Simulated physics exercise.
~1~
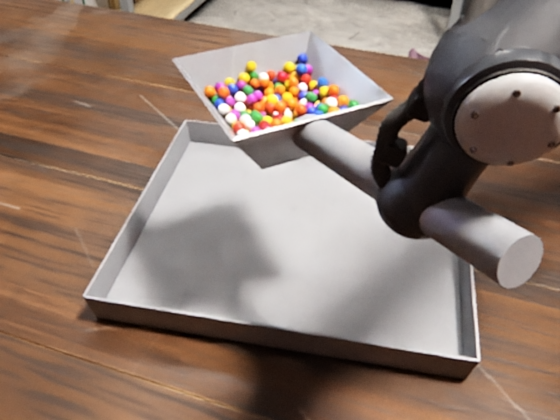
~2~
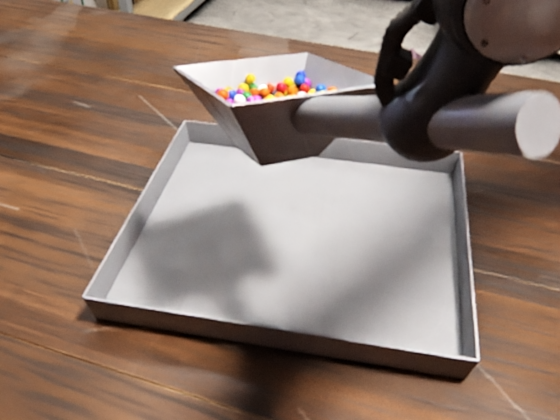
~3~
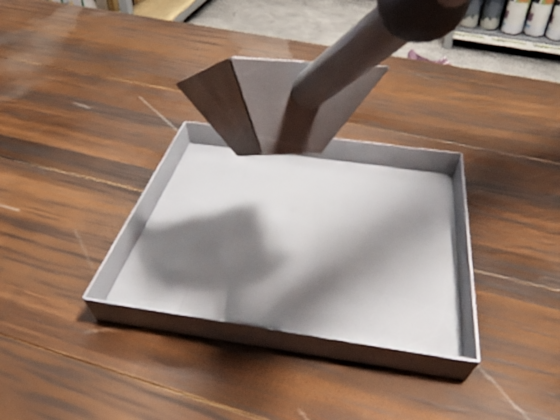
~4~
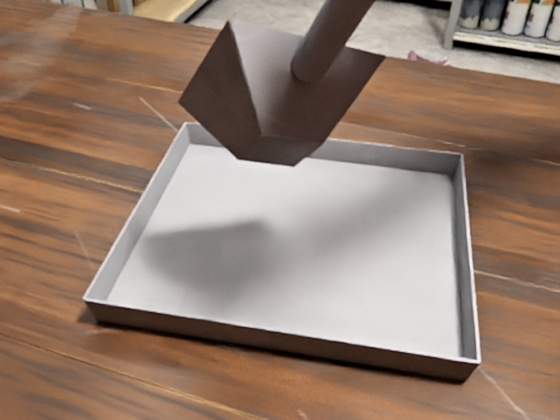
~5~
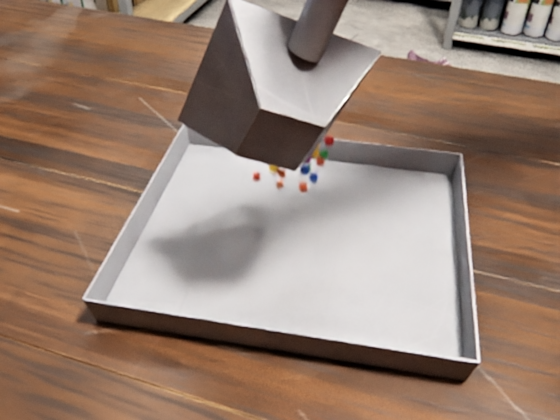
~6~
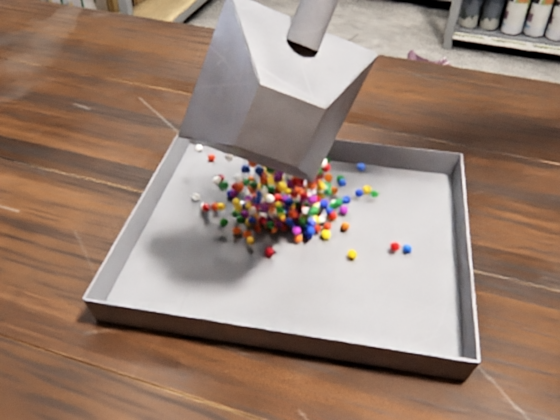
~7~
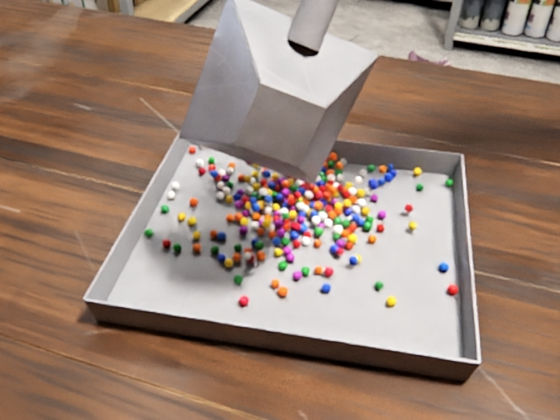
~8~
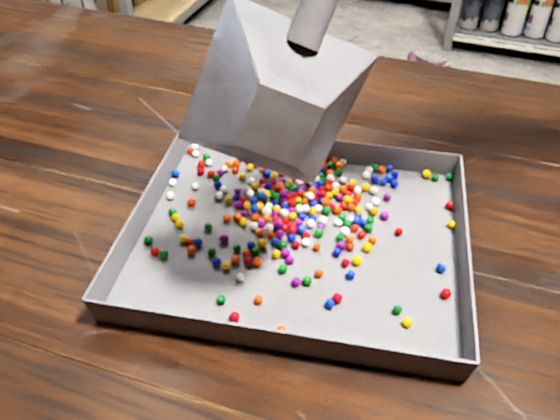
A robot arm tipped a gray scoop full of colorful beads over a shallow gray tray on a wooden table, turning it steadily until the beads poured out, bounced and scattered, and ended spread across the tray beneath the upturned scoop.
